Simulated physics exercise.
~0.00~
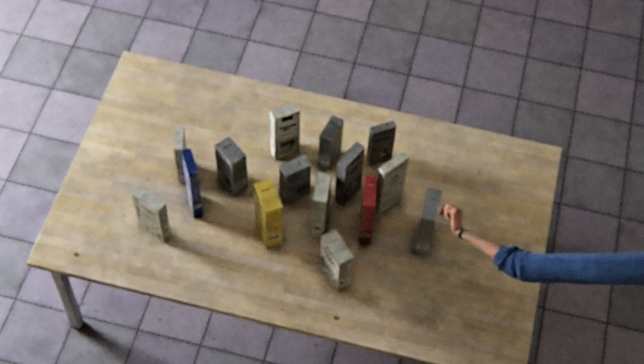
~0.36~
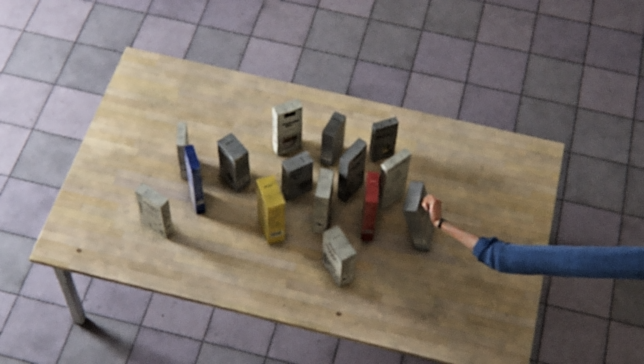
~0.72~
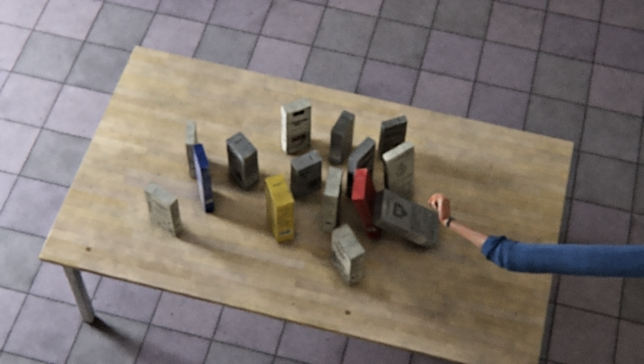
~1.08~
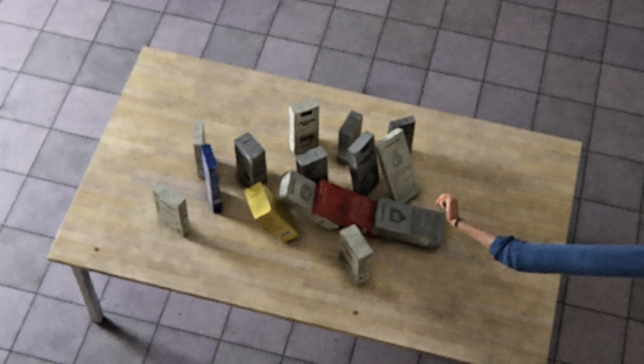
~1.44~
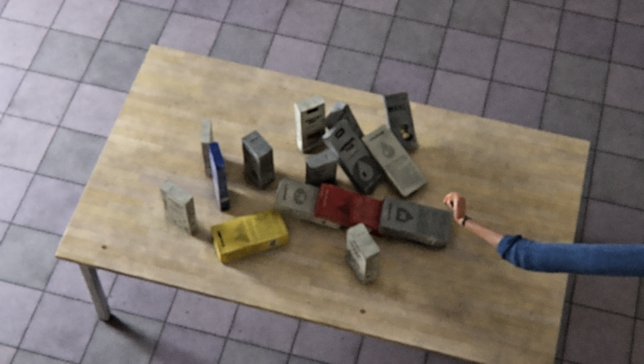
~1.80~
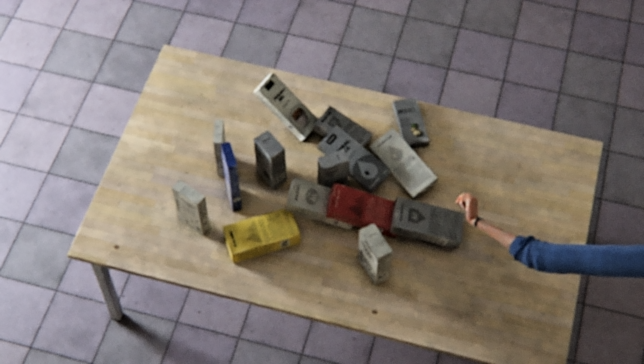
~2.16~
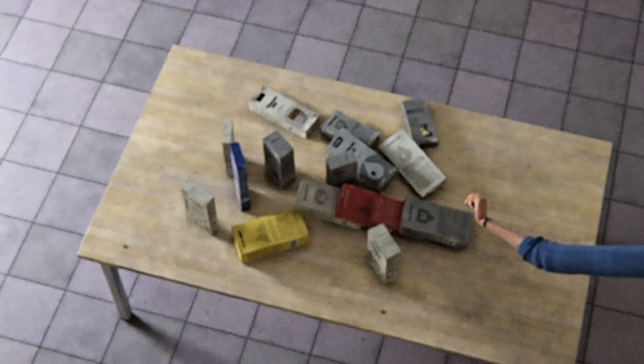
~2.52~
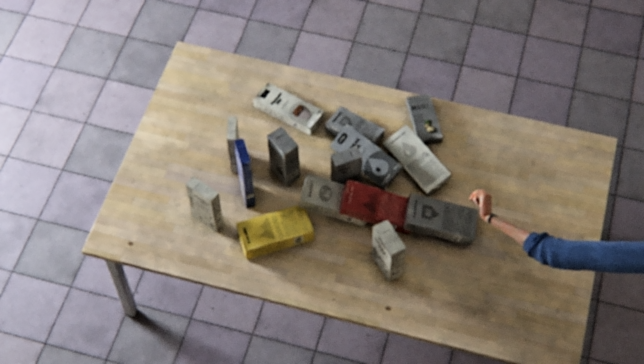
On a wooden table, a hand tipped a grey box leftward into a red one, and the fall spread through the crowded boxes, toppling the yellow one and a white one at the back, while the blue box and several others stayed standing.
